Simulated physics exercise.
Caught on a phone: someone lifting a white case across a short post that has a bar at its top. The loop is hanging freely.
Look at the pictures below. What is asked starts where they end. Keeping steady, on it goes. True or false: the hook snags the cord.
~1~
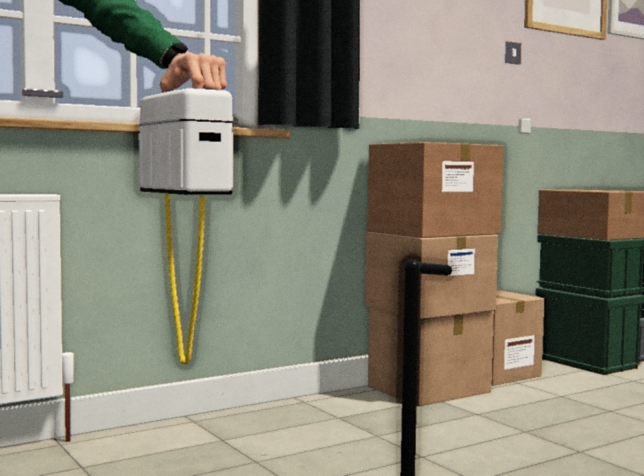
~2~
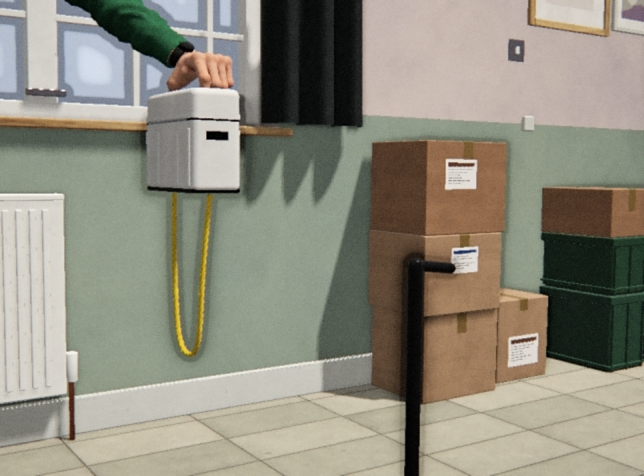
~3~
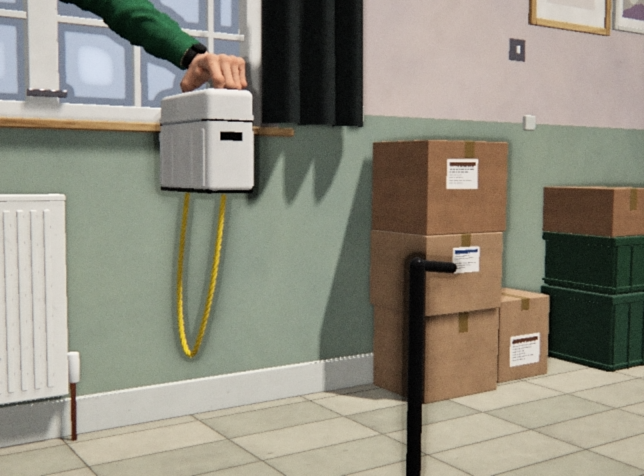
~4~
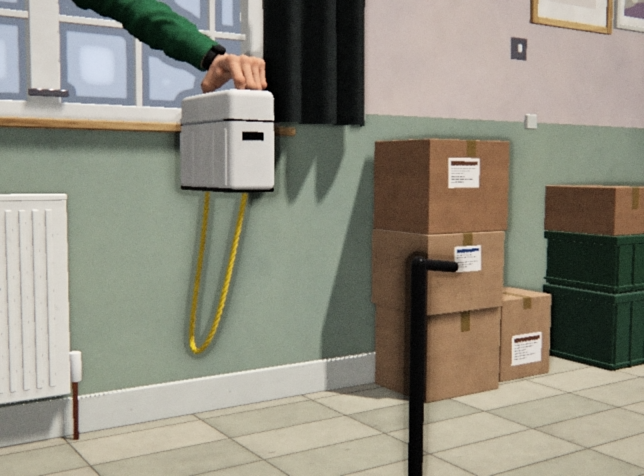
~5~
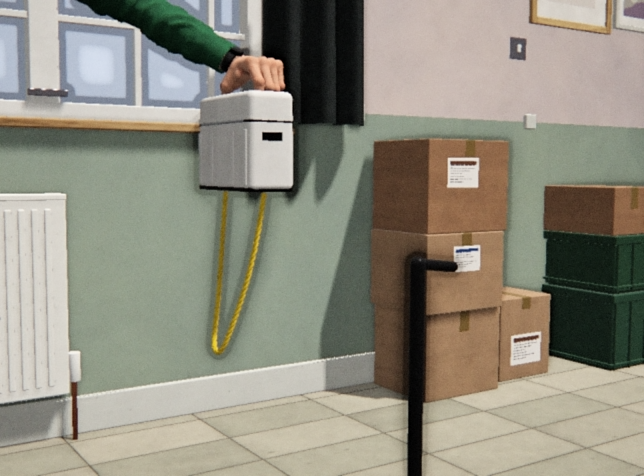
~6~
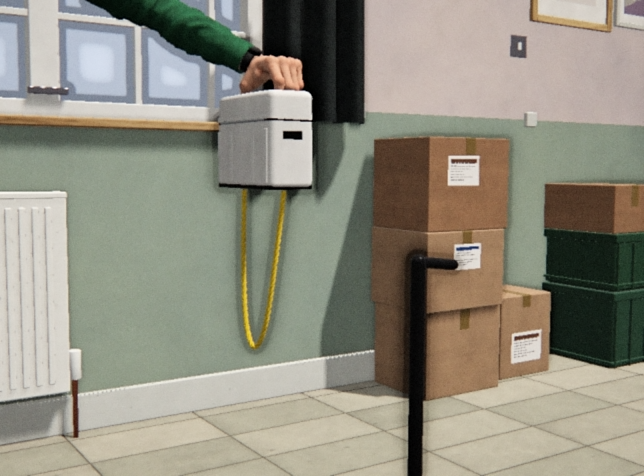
False.
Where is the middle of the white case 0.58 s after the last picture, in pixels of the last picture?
At that moment its middle is at (348, 144) in the last view.
Then, 0.58 s after the last picture, case nearing the post near (348, 144).
Then, 1.54 s after the last picture, case past the post near (466, 147).
Then, 2.18 s after the last picture, case past the post near (532, 148).
At rest, case past the post near (535, 148). The white case goes by freely.
